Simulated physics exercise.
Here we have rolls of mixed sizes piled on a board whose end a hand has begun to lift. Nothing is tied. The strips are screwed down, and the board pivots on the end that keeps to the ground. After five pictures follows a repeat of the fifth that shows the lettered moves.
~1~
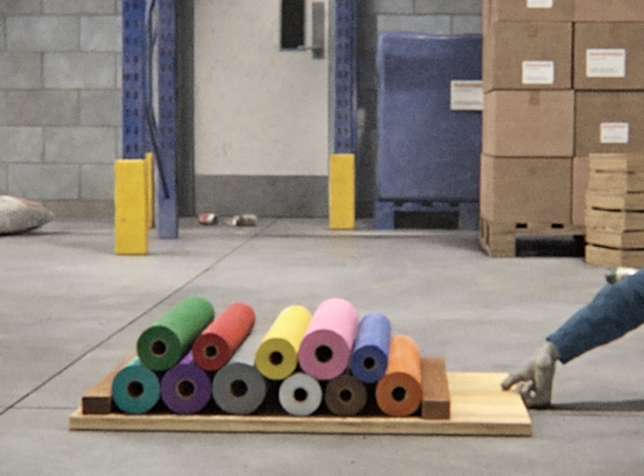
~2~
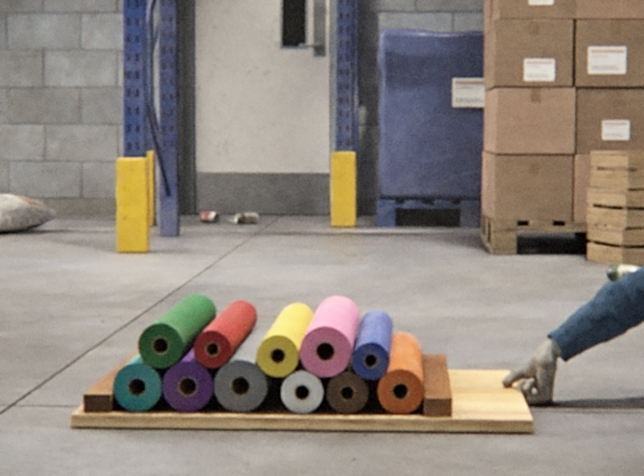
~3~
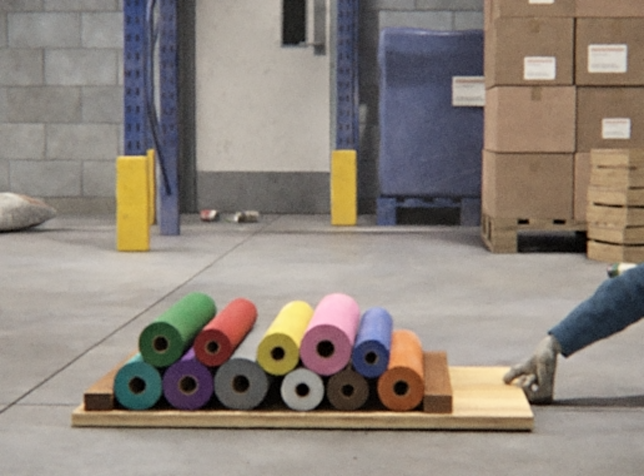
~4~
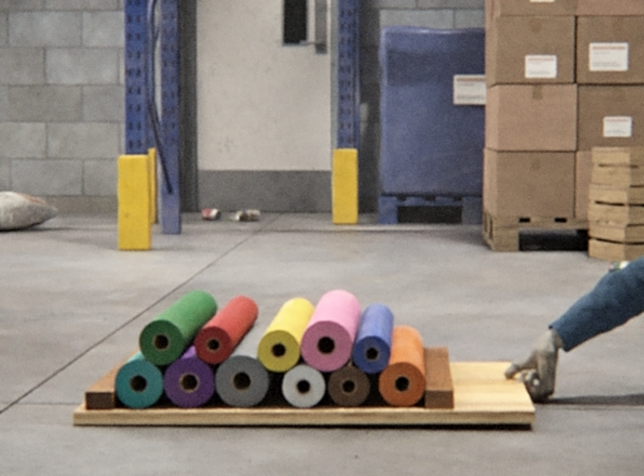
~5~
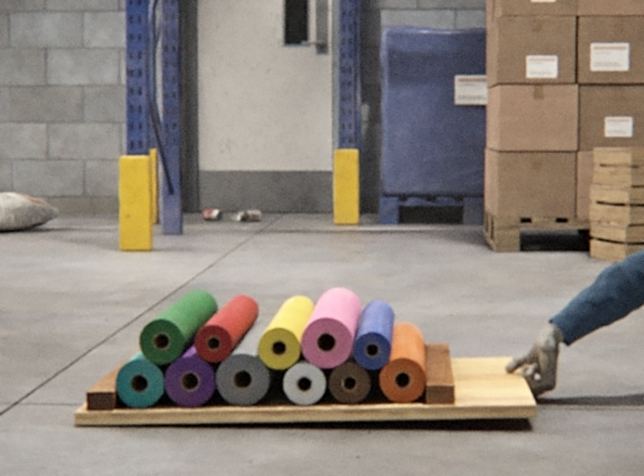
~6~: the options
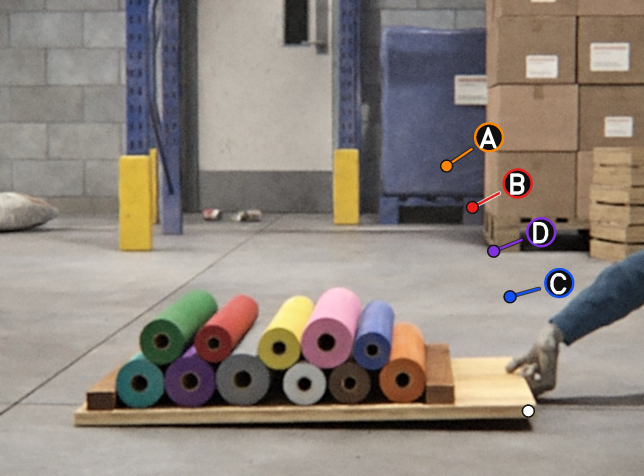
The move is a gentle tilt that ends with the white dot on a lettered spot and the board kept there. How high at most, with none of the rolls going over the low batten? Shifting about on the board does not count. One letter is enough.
No higher than D.
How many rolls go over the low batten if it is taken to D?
The count is none.
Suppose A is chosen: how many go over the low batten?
The count is five.
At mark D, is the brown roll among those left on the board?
Yes, with D.
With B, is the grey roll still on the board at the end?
Yes.
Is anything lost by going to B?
At B: Yes.
On the marked copy, A at (447, 166); B at (473, 208); C at (510, 297); D at (494, 251); the white dot at (528, 411).
Following D. Soon after the start, board at 17°.
Later, board at 22°.
In the end, board at 22°, none over the low batten.
As for the rest, A five over the low batten; B five over the low batten; C none over the low batten.
